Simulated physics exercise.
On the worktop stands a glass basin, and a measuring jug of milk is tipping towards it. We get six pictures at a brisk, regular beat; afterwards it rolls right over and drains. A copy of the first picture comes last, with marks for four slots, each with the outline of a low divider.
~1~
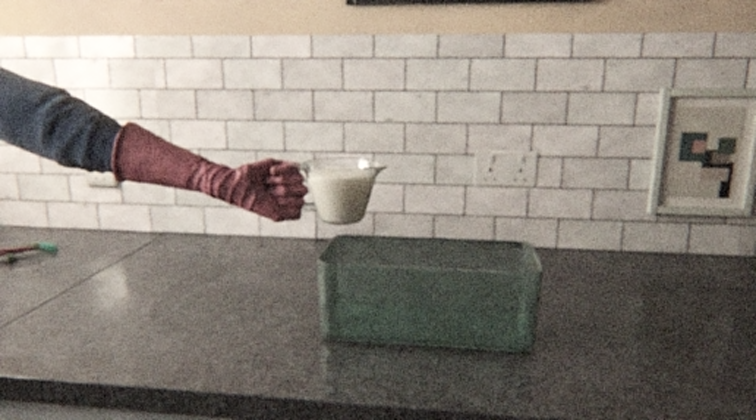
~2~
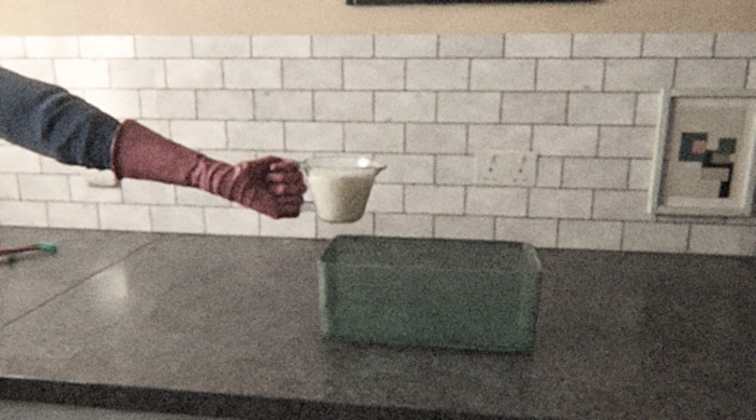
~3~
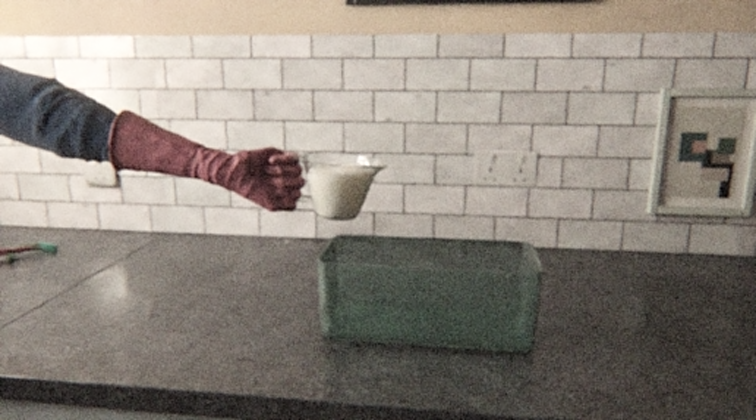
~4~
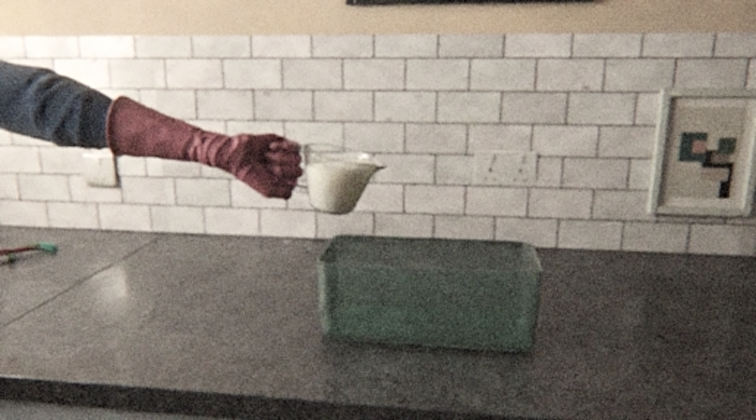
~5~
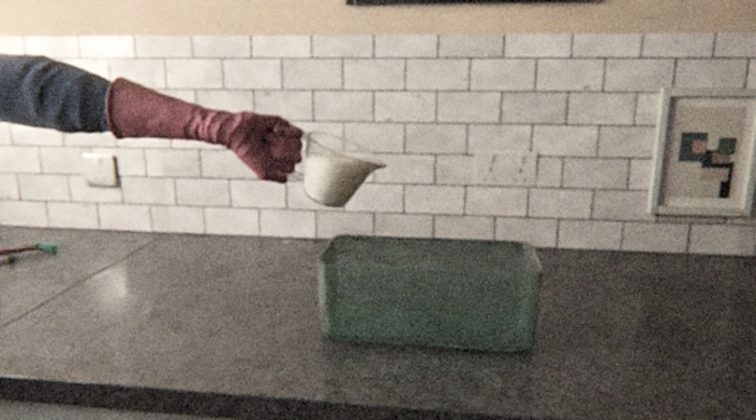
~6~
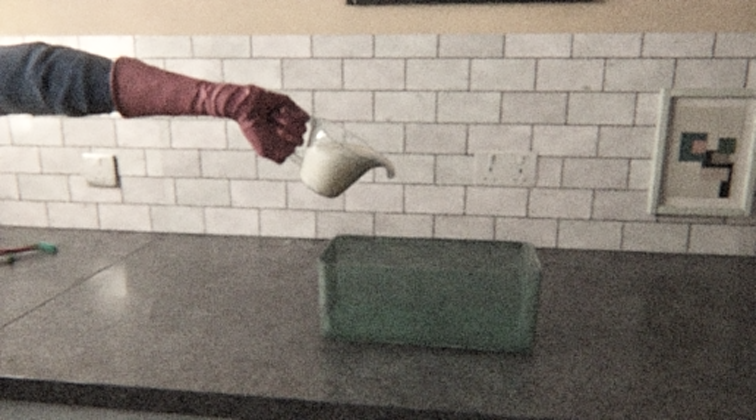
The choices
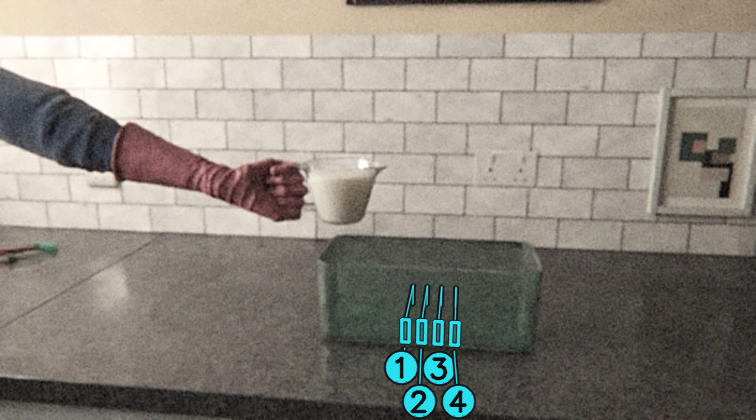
A dark grey kitchen worktop is seen from the front, against white brick-shaped tiles with wall sockets and a framed picture at right. An arm in a blue sleeve and dark pink rubber glove reaches in from the left, holding a clear jug of milk above a greenish glass basin. The hand, level at first, rises and tilts the jug rightward until milk reaches just over its lip, while the camera stays still.
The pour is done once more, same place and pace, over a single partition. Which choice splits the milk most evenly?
It is 4.
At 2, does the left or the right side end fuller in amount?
The right one.
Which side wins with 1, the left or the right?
More ends on the right.
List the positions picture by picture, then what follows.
Upright, lip at (387, 166); basin from (321, 336) to (534, 349); nothing has left yet, in the first picture.
Upright, lip at (387, 166); nothing has left yet, in the second picture.
Tipped about 6°, lip at (387, 166); nothing has left yet, in the third picture.
Tipped about 12°, lip at (386, 166); nothing has left yet, in the fourth picture.
Tipped about 21°, lip at (386, 166); nothing has left yet, in the fifth picture.
Tipped about 32°, lip at (386, 166); milk is over the lip, down to (391, 177), in the sixth picture.
In cyan, 1 at (404, 347); 2 at (421, 348); 3 at (437, 349); 4 at (454, 350).
With 1, about 6 % ends left of the wall and 92 % right of it.
With 2, about 9 % ends left of the wall and 89 % right of it.
With 3, about 17 % ends left of the wall and 82 % right of it.
With 4, about 55 % ends left of the wall and 44 % right of it.
